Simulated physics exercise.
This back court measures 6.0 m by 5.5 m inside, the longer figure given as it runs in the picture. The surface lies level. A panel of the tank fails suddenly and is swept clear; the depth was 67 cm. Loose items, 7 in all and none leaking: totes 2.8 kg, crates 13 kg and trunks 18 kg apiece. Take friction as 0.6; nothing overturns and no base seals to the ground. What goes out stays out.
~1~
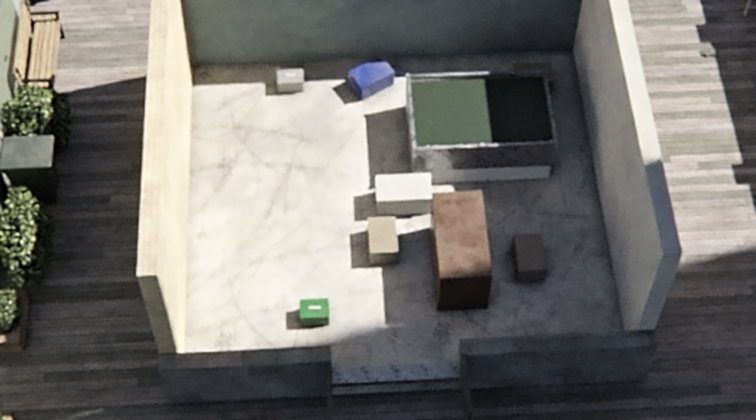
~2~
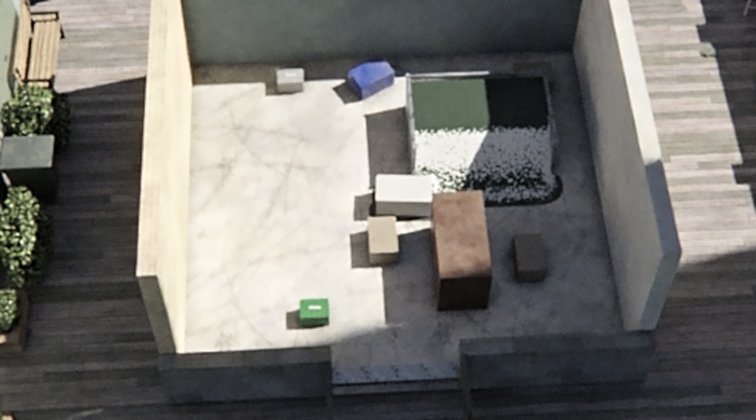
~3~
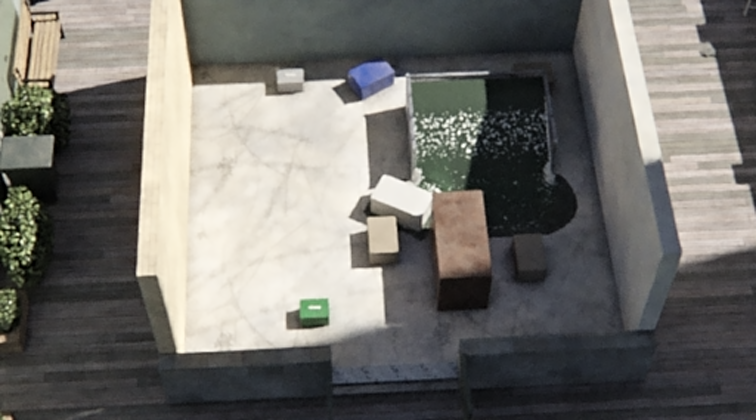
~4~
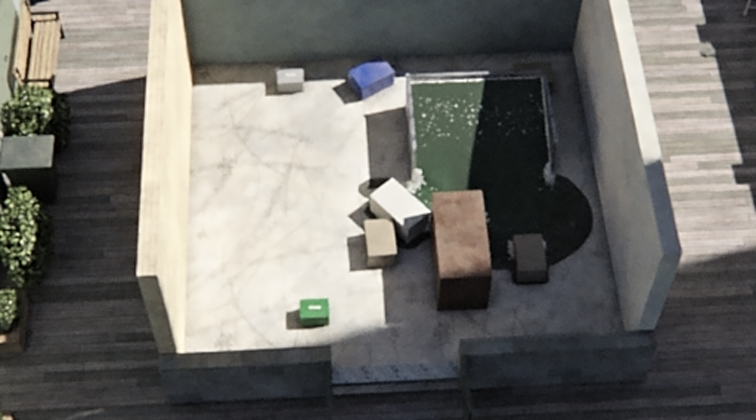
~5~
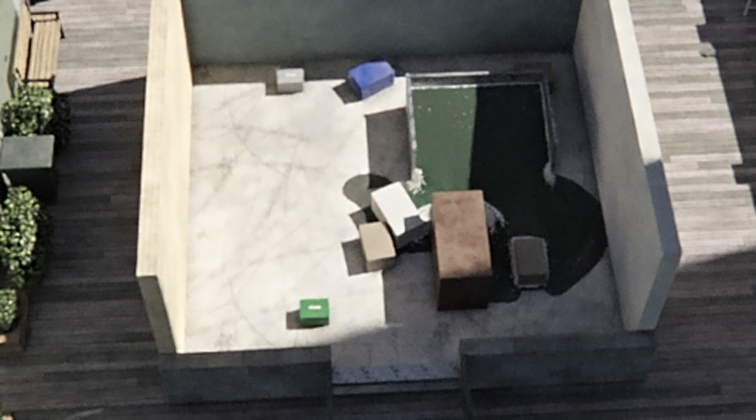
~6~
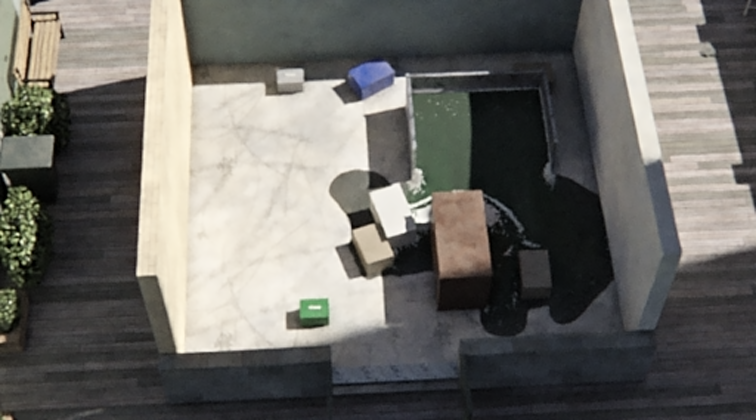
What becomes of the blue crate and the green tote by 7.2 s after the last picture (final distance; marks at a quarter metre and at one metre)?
Blue crate barely shifts; green tote slides a little.
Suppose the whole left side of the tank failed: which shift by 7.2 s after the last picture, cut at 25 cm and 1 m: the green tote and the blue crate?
Then the green tote ends far away, the blue crate travels far.
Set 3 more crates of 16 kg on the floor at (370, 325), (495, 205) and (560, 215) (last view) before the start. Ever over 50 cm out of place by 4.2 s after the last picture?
In turn: Past it, over, past it.
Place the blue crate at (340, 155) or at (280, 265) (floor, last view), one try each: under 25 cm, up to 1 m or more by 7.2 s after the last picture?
In turn: It barely shifts; it travels far.
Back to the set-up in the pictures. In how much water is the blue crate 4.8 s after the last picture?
About 0 cm.
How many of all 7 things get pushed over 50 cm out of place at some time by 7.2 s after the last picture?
That makes 5.
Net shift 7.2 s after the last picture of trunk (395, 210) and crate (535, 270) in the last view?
In turn: 200 cm, 30 cm.
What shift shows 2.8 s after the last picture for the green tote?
Roughly 150 cm by then.
Then, 0.9 s after the last picture the blue crate is near (371, 72), 0.0 m from its start, aground; the green tote is near (313, 312), 0.1 m from its start, aground; 0 of 7 are out; 1 afloat.
Then, 2.8 s after the last picture the blue crate is near (371, 72), 0.0 m from its start, aground; the green tote is near (211, 350), 1.5 m from its start, afloat; 0 of 7 are out; 3 afloat.
Then, 4.8 s after the last picture the blue crate is near (371, 72), 0.0 m from its start, aground; the green tote is near (226, 340), 1.3 m from its start, afloat; 0 of 7 are out; 4 afloat.
Then, 7.2 s after the last picture the blue crate is near (371, 71), 0.0 m from its start, aground; the green tote is near (285, 329), 0.5 m from its start, afloat; 0 of 7 are out; 4 afloat.
